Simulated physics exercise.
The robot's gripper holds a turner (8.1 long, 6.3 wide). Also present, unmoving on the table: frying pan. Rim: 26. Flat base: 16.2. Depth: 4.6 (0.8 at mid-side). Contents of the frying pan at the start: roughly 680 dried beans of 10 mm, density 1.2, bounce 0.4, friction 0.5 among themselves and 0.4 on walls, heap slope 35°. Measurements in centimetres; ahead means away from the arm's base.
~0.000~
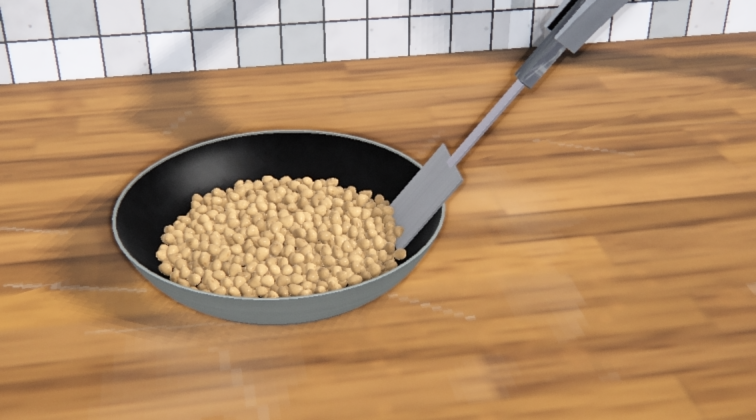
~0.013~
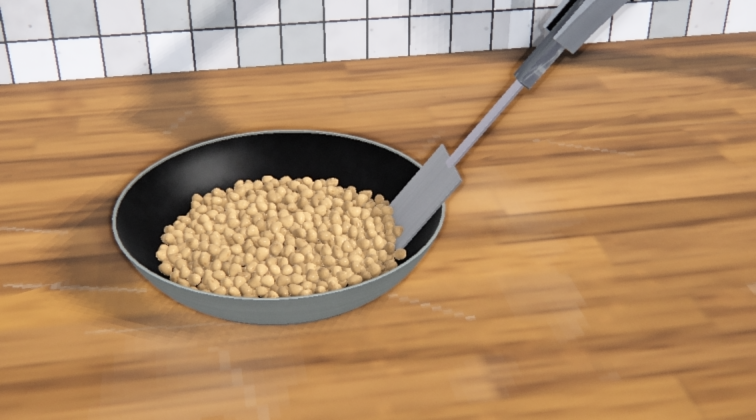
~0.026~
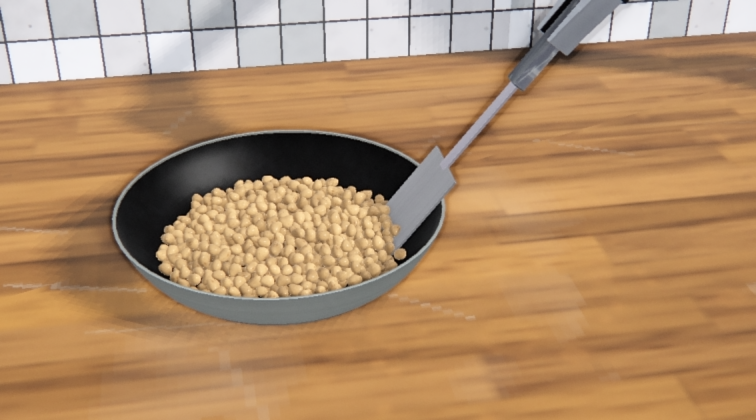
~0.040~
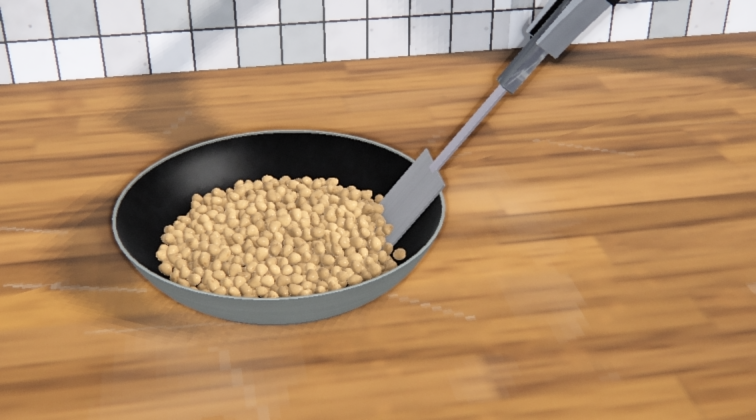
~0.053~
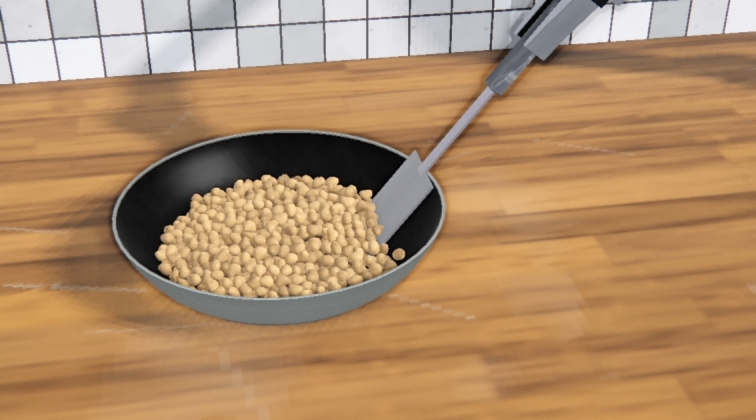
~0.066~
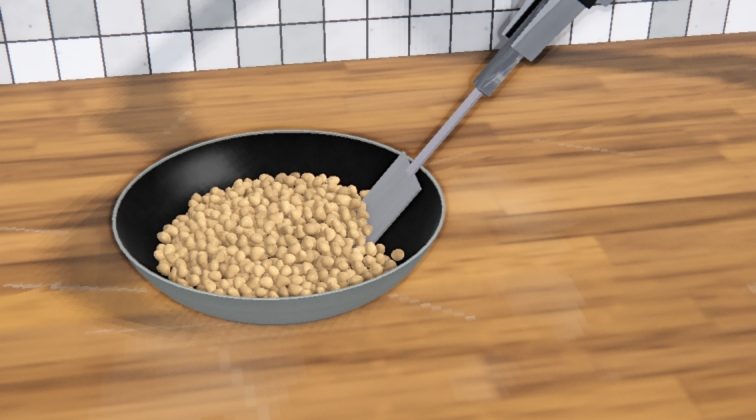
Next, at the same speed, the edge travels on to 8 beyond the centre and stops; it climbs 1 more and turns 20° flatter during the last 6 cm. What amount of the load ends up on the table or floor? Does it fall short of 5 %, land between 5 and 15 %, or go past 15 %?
It falls short of 5 %.
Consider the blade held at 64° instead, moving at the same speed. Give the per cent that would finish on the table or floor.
About 5 per cent.
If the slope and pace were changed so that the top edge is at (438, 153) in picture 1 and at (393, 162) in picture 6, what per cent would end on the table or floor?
Around 5 per cent finishes on the table or floor.
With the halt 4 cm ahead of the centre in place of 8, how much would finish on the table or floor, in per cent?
Then the share is near 0 in a hundred.
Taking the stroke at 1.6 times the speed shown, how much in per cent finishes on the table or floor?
Estimate: Close to 10 %.
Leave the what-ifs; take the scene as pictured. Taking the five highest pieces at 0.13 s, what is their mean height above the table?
Roughly 4 cm.
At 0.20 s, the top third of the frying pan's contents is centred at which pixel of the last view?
(203, 229).
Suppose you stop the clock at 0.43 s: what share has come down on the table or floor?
2 per cent.
After 0.13 s, sloping 51°, highest piece 4 above the table; 681 in the frying pan.
After 0.20 s, sloping 44°, highest piece 5 above the table; 681 in the frying pan.
After 0.43 s, sloping 31°, highest piece 6 above the table; 668 in the frying pan, 12 on the table or floor, 1 on the blade or in flight.
After 1.48 s, sloping 31°, highest piece 6 above the table; 668 in the frying pan, 13 on the table or floor.
At rest, 668 in the frying pan, 13 on the table or floor. That is 2 % on the table or floor.
